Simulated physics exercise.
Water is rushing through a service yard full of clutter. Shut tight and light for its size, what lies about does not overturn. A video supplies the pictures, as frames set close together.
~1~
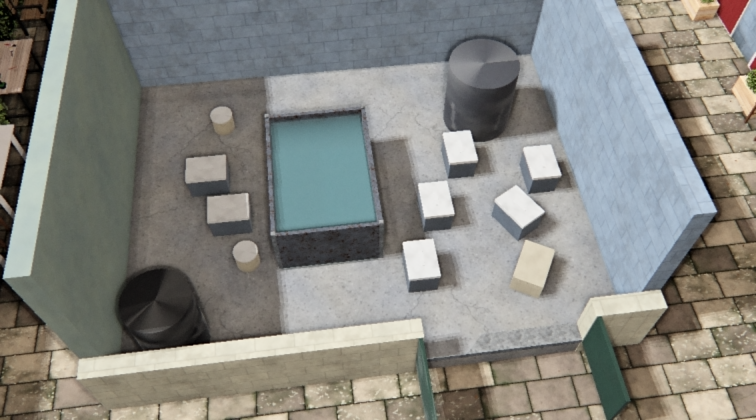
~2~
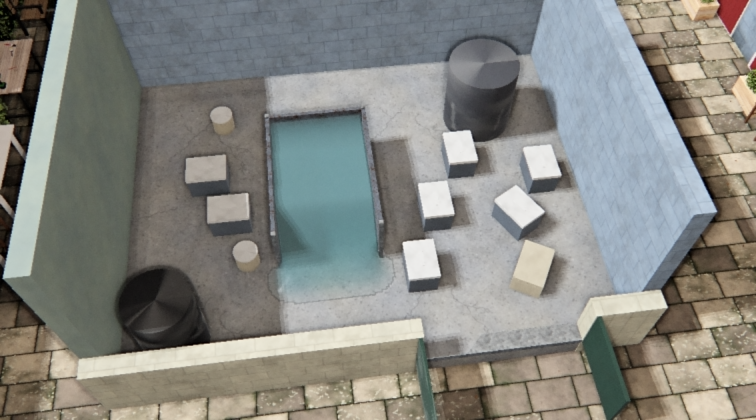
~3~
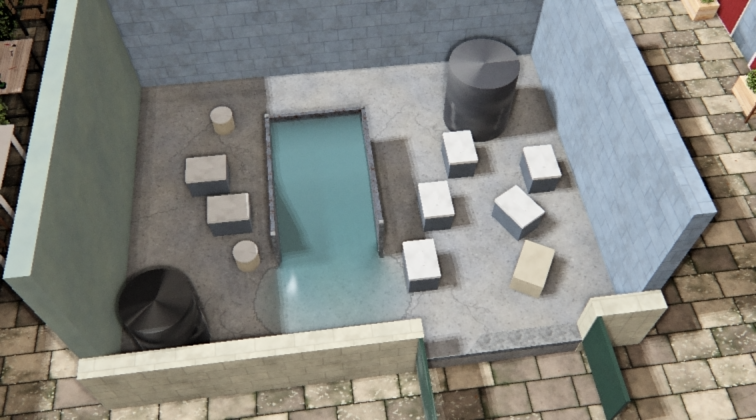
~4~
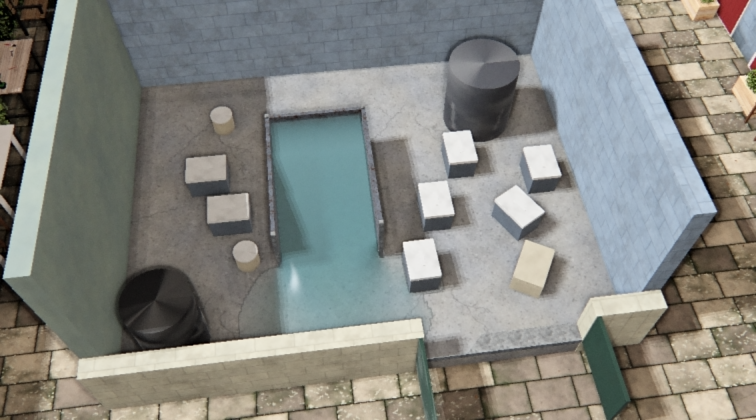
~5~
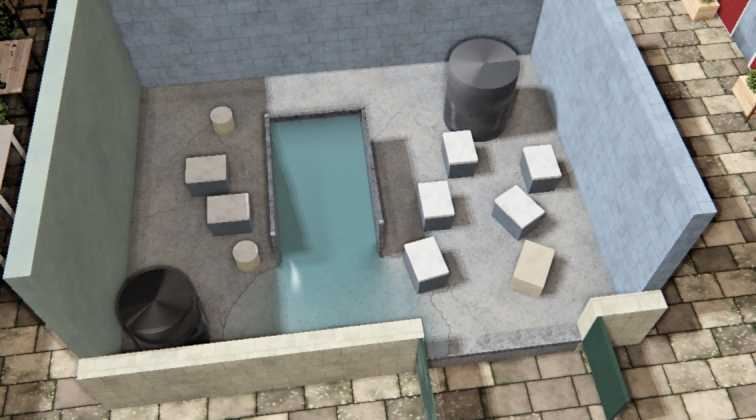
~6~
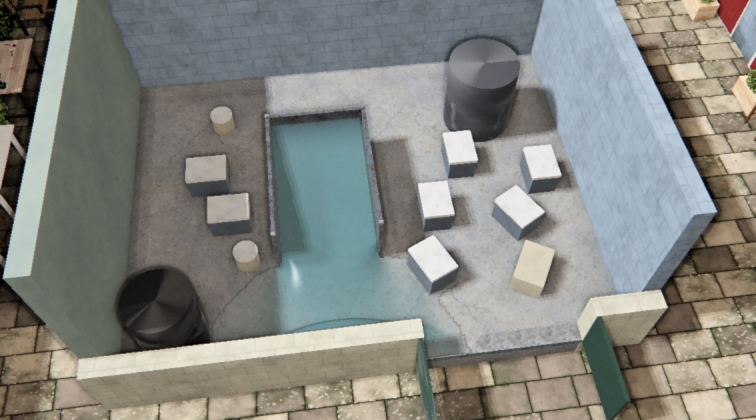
Walled service yard seen from above, water pouring from a tank's open front and spreading, then one pale-topped block turning slightly.
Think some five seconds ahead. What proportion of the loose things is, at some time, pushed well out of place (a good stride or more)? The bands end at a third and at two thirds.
That share hits two thirds or goes past it.
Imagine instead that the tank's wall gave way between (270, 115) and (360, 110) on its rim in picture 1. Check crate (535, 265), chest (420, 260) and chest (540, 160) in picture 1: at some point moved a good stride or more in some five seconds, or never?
Lab note - in sequence: Travelled far enough; did not travel far; travelled far enough.
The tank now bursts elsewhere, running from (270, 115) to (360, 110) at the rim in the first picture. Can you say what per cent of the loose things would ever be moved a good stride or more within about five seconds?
That should be close to 80 percent.
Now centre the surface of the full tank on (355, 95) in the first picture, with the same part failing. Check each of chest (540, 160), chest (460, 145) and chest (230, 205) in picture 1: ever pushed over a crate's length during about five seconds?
Object by object, in turn: Lingered near its place, lingered near its place, travelled a good distance.
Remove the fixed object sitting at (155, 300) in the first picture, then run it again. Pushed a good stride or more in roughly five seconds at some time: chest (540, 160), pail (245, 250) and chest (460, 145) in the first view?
One at a time: The first traveled far, the second remained nearby, the third remained nearby.
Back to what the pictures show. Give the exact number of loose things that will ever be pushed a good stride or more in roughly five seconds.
Total: 8.
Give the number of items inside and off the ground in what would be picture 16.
Counted: 1.
A moment on, 0 of 10 are well off their spots; 0 afloat.
Next, 3 of 10 are well off their spots; 1 afloat.
Later, 8 of 10 are well off their spots; 3 afloat.
In the end, 8 of 10 are well off their spots, and 8 have been at some point; 6 afloat.
